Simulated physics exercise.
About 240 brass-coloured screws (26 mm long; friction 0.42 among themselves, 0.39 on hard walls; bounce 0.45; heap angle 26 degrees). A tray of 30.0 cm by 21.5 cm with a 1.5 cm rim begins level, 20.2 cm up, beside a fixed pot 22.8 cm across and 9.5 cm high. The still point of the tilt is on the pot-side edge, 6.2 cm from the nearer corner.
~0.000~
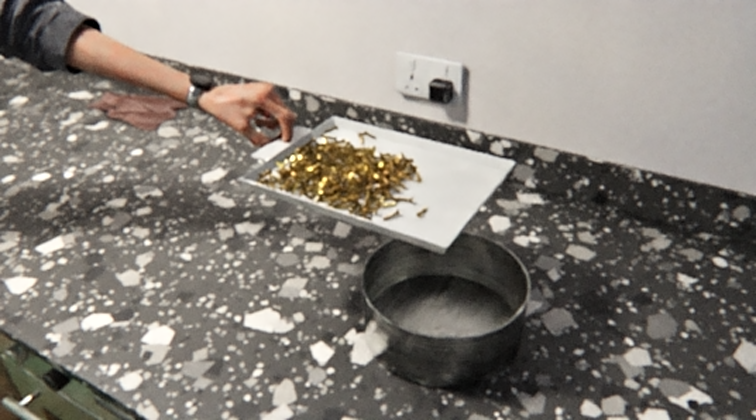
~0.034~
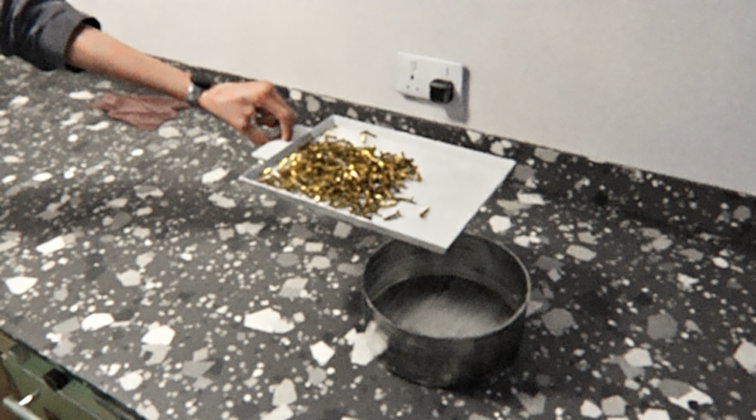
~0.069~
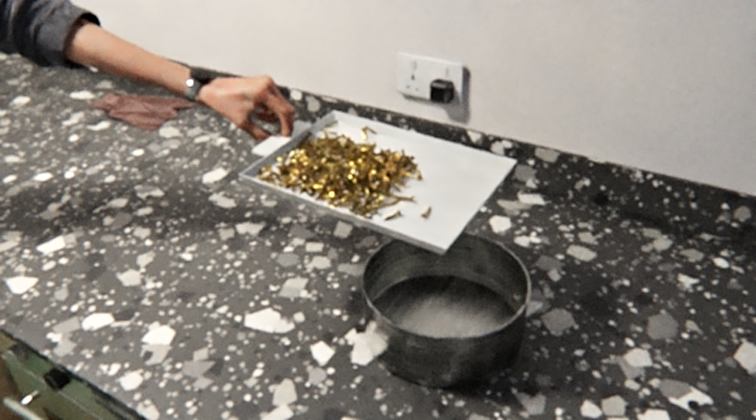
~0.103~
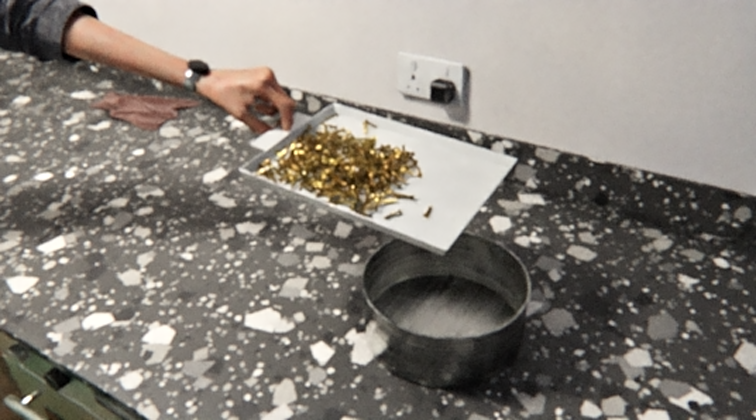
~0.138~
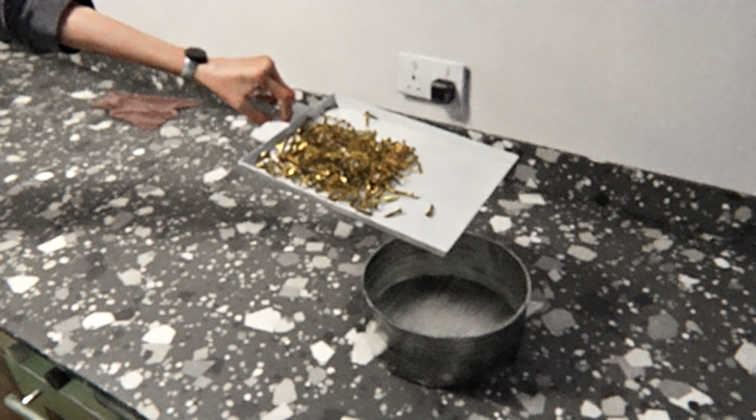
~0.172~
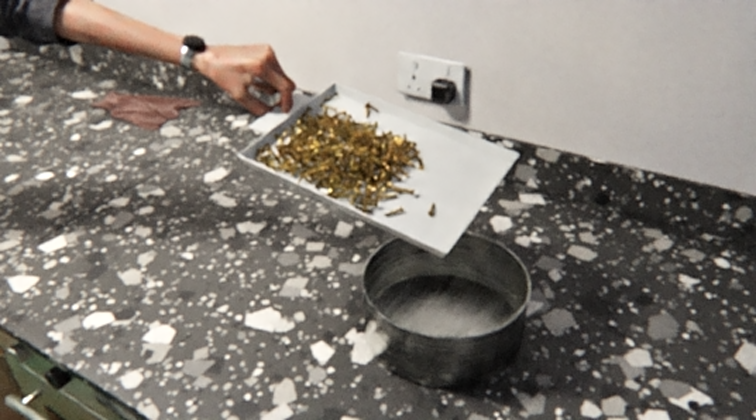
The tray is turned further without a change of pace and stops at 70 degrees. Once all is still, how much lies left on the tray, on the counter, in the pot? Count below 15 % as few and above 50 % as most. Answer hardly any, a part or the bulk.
Left on the tray: Hardly any; on the counter: The bulk; in the pot: A part.
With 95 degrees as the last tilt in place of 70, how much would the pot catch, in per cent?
Then about 25 per cent.
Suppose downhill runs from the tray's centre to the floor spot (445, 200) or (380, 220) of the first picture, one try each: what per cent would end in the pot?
About 20 and 35 per cent.
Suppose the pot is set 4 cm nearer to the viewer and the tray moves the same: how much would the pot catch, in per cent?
Then about 60 per cent.
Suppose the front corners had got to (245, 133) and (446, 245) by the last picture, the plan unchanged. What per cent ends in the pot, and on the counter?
Pot 15, counter 80.
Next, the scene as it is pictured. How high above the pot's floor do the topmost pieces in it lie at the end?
About 1.5 cm.
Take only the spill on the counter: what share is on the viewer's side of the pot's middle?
About 100 per cent.
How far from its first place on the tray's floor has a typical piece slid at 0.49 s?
Roughly 3 cm.
Then, at 0.49 s, tilt 40 degrees; the tray holds 100 %, the pot 0 %.
After 0.70 s, tilt 60 degrees; the tray holds 90 %, the pot 0 %.
Then, at 1.02 s, tilt 70 degrees; the tray holds 5 %, the pot 20 %.
In the end, at 2.4 s, tray 0 %, counter 75 %, pot 20 %.
